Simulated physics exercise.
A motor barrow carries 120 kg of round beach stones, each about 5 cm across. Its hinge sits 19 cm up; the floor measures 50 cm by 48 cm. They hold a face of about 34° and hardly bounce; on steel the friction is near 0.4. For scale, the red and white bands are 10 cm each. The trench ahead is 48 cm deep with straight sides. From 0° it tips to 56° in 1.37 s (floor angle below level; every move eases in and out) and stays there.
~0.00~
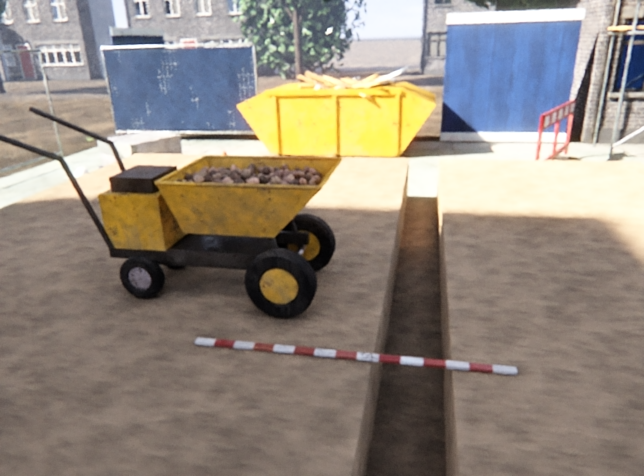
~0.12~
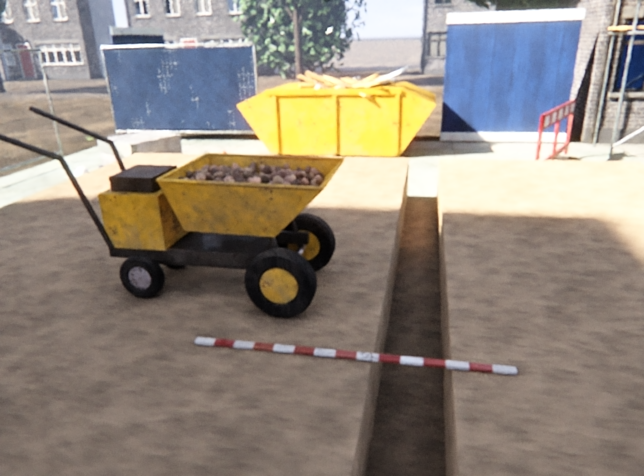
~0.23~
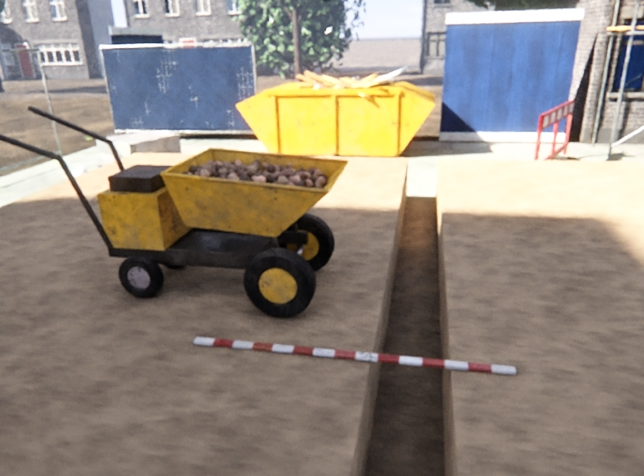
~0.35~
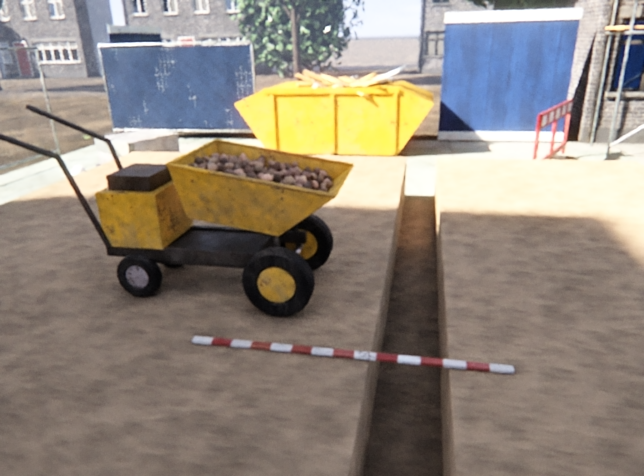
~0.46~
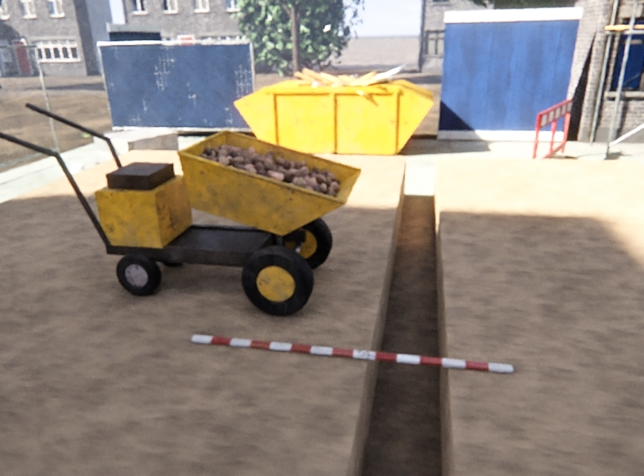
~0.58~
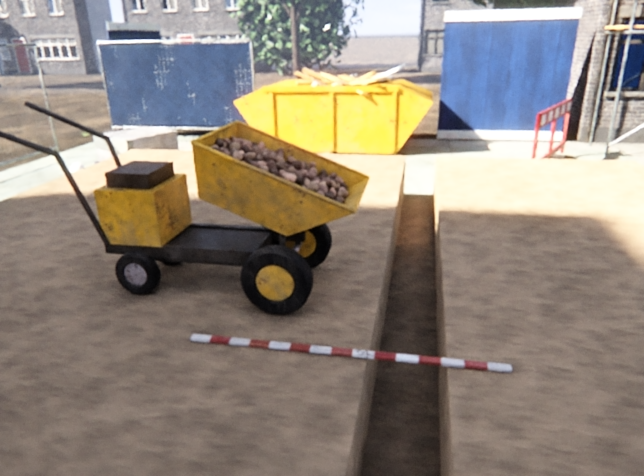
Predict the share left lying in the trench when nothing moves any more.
Some 81 per cent of it.
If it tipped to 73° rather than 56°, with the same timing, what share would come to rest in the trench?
Then about 85 per cent.
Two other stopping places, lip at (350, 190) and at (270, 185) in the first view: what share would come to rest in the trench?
First some 50, then 70 per cent.
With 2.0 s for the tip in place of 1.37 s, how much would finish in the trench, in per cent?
Then about 85 per cent.
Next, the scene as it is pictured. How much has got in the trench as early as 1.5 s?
About 25 per cent by then.
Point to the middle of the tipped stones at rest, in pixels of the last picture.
Near (415, 357).
After 1.0 s the floor is at 47°; 100 % in the skip; the foremost stones are at (382, 232).
After 1.5 s the floor is at 56°; 76 % in the skip, 23 % in the trench, 1 % past the trench; the foremost stones are at (457, 303).
After 1.8 s the floor is at 56°; 44 % in the skip, 44 % in the trench, 12 % past the trench; the foremost stones are at (529, 323).
After 3.8 s the floor is at 56°; 6 % in the skip, 81 % in the trench, 13 % past the trench; the foremost stones are at (604, 349).
